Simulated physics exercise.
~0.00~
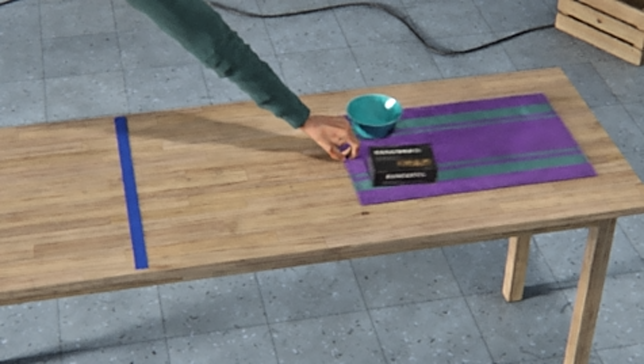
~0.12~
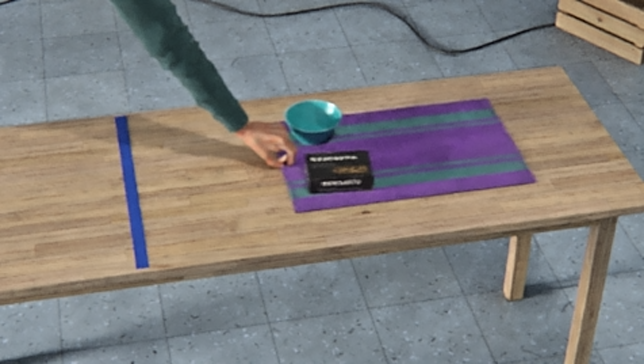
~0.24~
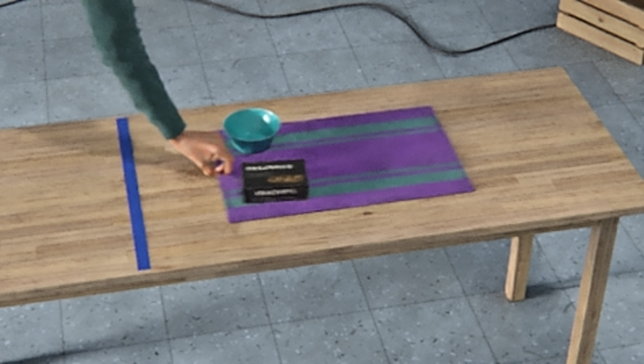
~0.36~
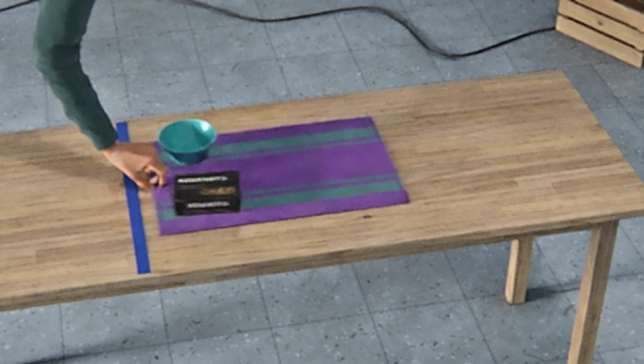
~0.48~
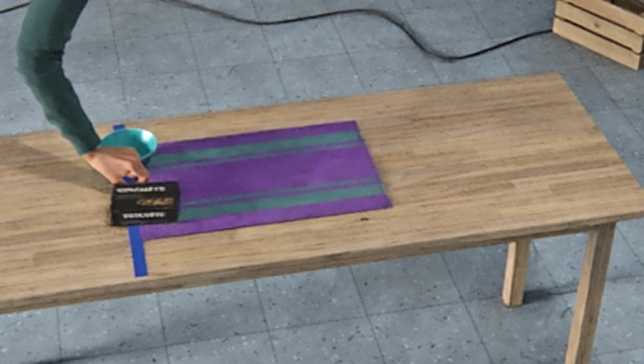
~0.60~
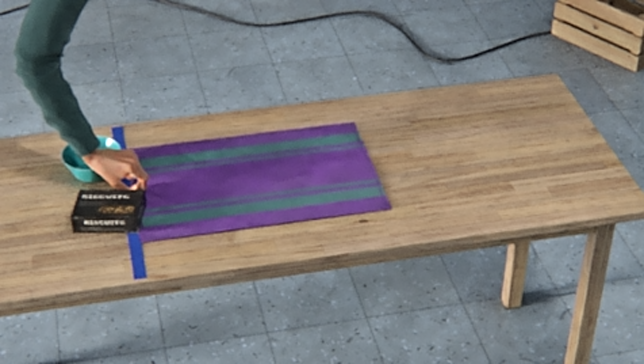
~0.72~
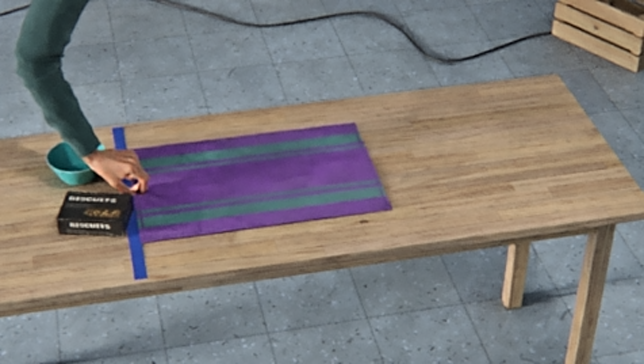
Hand dragging purple striped cloth left to blue tape, where it stops and the black packet and turquoise bowl slide off.
